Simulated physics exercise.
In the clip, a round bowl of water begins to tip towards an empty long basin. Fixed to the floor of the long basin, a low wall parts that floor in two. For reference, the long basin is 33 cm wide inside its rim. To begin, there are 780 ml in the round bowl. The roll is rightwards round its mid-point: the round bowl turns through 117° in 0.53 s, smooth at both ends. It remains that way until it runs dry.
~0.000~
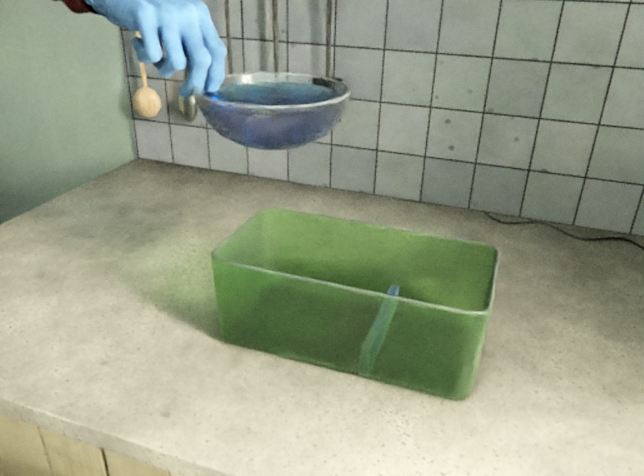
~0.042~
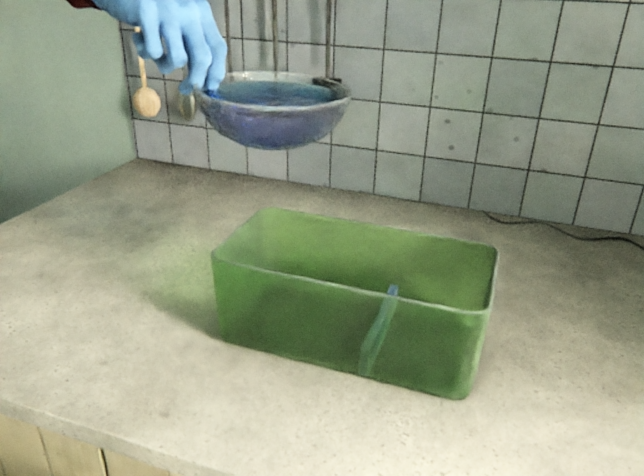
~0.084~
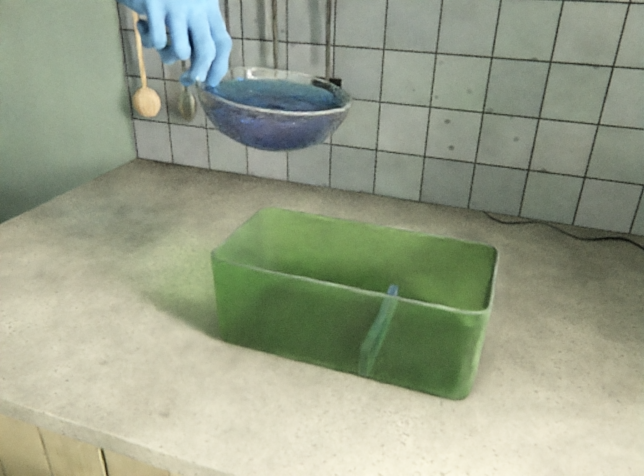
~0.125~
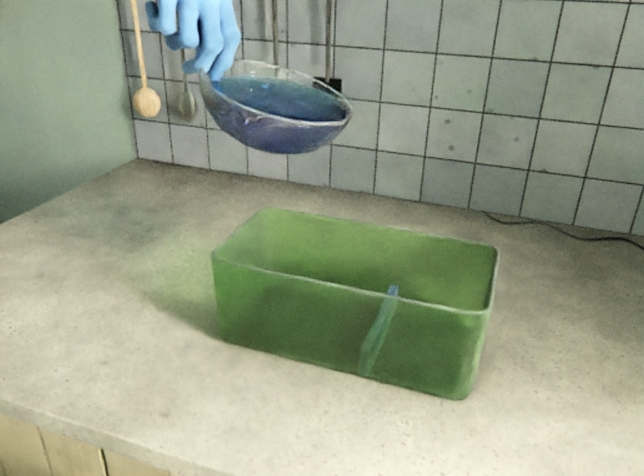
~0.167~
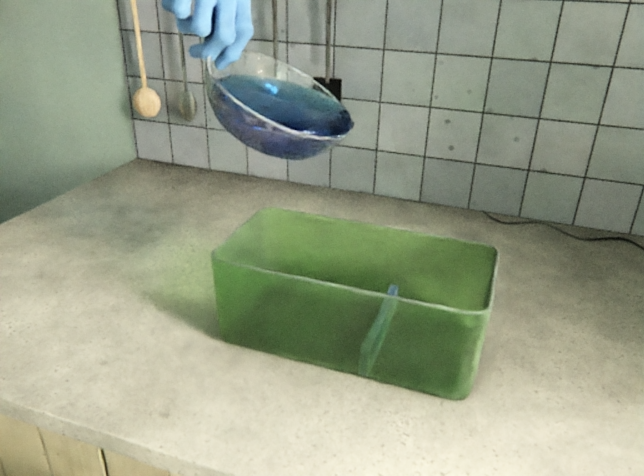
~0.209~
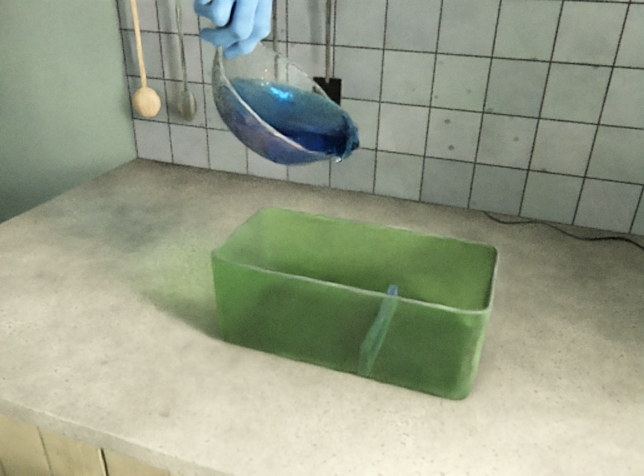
A round bowl of blue water, held at its left rim by a blue-gloved hand, starts level above an empty green long basin with a low wall across its floor. The hand shifts rightwards as the bowl tilts steadily to the right, and the water gathers at the lowered right rim and begins spilling over.
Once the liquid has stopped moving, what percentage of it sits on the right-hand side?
About 31 per cent.
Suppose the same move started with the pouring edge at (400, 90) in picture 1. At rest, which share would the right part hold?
In that case roughly 60 per cent.
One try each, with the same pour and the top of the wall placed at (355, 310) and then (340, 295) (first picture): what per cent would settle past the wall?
One try each: Around 55 percent and then around 70 percent.
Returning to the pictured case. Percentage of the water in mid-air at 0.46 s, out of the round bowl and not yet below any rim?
Estimate: Some 18 % of the total.
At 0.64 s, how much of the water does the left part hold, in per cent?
The fraction is near 58 percent.
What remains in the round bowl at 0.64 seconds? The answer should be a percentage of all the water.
What remains is about 0 percent of it all.
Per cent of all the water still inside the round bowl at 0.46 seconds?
About 0 percent.
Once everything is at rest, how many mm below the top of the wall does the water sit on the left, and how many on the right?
Left side: Around 22 mm. Right side: Around 24 mm.
Then, 0.46 s in, the tilt is 111° and 0 per cent is still to pour, 56 is left of the wall and 26 right of it.
Then, 0.64 s in, the tilt is 117° and 0 per cent is still to pour, 58 is left of the wall and 29 right of it.
Then, 0.82 s in, the tilt is 117° and 0 per cent is still to pour, 59 is left of the wall and 30 right of it.
Then, 1.03 s in, the tilt is 117° and 0 per cent is still to pour, 60 is left of the wall and 31 right of it.
Finally, 60 per cent lies left of the wall, 31 right of it and 9 outside.
